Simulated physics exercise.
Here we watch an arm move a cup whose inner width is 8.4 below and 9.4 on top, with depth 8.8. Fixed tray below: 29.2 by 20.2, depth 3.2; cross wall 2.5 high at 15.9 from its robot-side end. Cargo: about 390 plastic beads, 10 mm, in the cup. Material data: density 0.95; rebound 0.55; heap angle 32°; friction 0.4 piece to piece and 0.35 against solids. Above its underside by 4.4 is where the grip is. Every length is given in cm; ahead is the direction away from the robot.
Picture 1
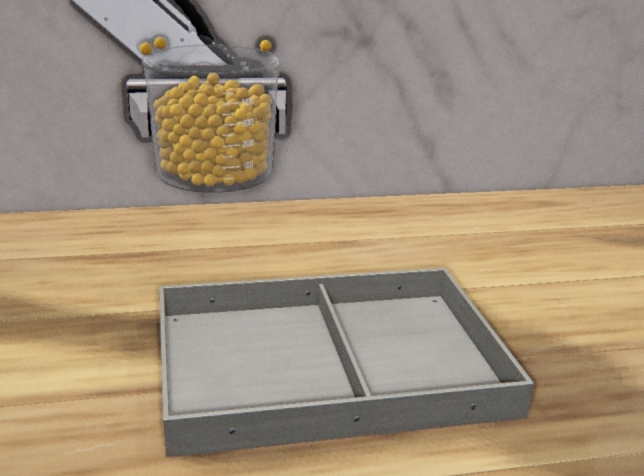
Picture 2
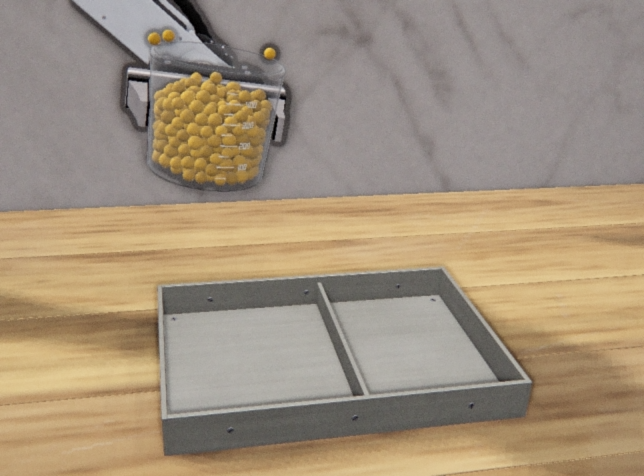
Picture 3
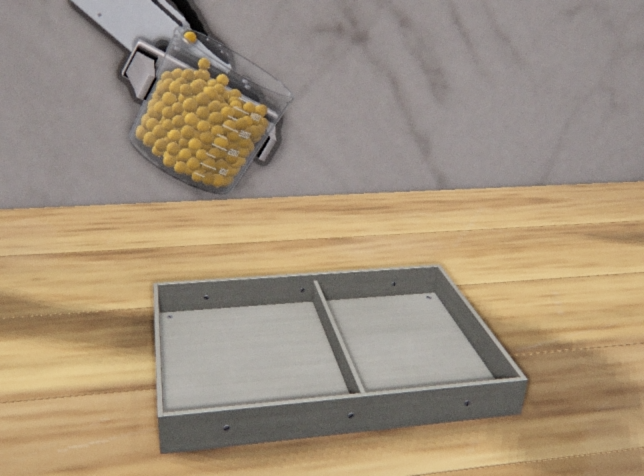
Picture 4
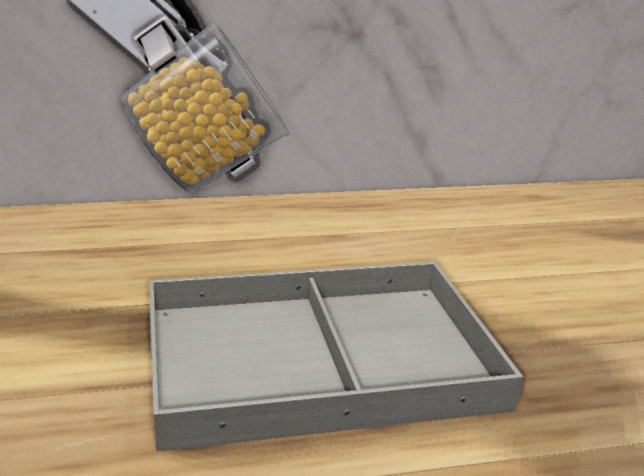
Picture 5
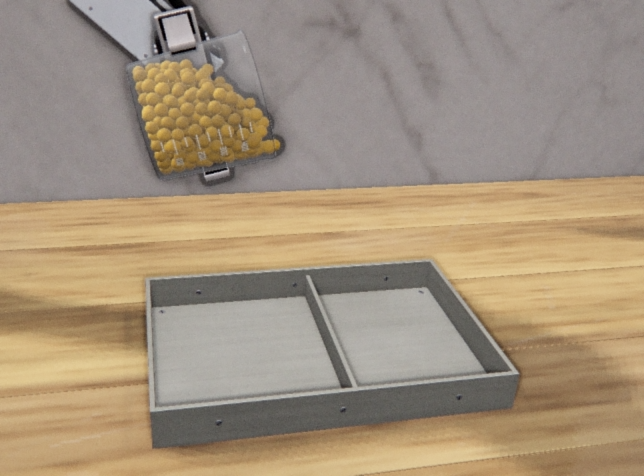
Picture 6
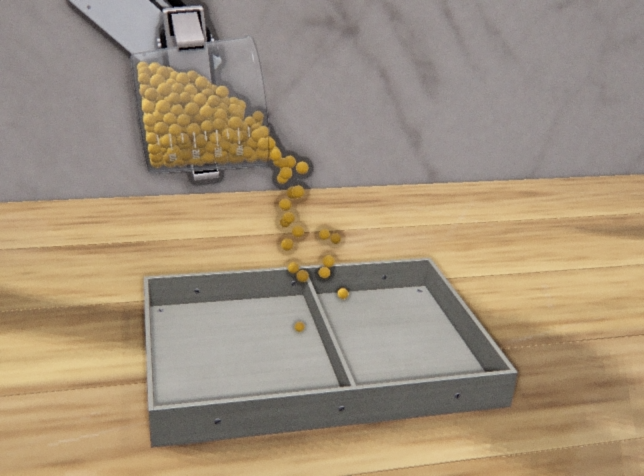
The clip shows a robotic arm holding a clear cup of yellow beads above a grey, two-part tray on a wooden surface. The arm tips the cup steadily to the right, and beads pour out toward the tray's divider.
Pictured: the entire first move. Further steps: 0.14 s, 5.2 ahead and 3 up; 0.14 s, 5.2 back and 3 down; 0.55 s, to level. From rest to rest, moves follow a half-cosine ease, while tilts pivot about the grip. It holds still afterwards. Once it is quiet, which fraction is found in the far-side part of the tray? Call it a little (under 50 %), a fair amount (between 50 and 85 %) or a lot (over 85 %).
A fair amount.
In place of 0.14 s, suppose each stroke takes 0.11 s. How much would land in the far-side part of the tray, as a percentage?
Then roughly 75 percent.
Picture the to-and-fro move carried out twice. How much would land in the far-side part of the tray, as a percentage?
In that case it would be roughly 75 per cent.
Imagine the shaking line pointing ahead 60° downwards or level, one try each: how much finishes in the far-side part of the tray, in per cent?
First try about 25 %, second try about 60 %.
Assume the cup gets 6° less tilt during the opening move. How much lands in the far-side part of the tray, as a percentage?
Estimate: Around 70 per cent.
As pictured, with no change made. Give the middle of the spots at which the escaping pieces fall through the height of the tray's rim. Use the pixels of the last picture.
Centre: About (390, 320).
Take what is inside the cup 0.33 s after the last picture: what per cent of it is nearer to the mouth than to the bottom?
Mouth half: Close to 90 per cent.
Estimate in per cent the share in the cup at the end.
About 5 %.
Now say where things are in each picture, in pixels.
The cup middle at (214, 119), level; upper third of the load around (213, 105), from x 145 to 265, top at y 45; 388 in the cup, in the first picture.
The cup middle at (212, 118), tilted 8° forward; upper third of the load around (207, 104), from x 155 to 270, top at y 35, in the second picture.
The cup middle at (208, 115), tilted 29° forward; upper third of the load around (197, 100), from x 140 to 260, top at y 40, in the third picture.
The cup middle at (203, 112), tilted 56° forward; upper third of the load around (187, 93), from x 135 to 260, top at y 65, in the fourth picture.
The cup middle at (200, 110), tilted 77° forward; upper third of the load around (181, 92), from x 140 to 275, top at y 65, in the fifth picture.
The cup middle at (198, 108), tilted 85° forward; upper third of the load around (174, 97), from x 145 to 345, top at y 70; 366 in the cup, 2 in the robot-side part, 1 in the far-side part, 19 in flight or on a rim, in the sixth picture.
Then, 0.33 s on, tilted 83° forward, highest piece 21 above the table; 118 in the far-side part, 26 in the cup, 18 in the robot-side part, 6 on the table or floor, 220 in flight or on a rim.
Then, 0.66 s on, tilted 18° forward, highest piece 23 above the table; 281 in the far-side part, 66 in the robot-side part, 24 in the cup, 17 on the table or floor.
Then, 1.03 s on, level, highest piece 22 above the table; 281 in the far-side part, 66 in the robot-side part, 24 in the cup, 17 on the table or floor.
Then, 2.08 s on, level, highest piece 22 above the table; 281 in the far-side part, 66 in the robot-side part, 24 in the cup, 17 on the table or floor.
In the end, 281 in the far-side part, 66 in the robot-side part, 24 in the cup, 17 on the table or floor. That is 72 % in the far-side part of the tray.
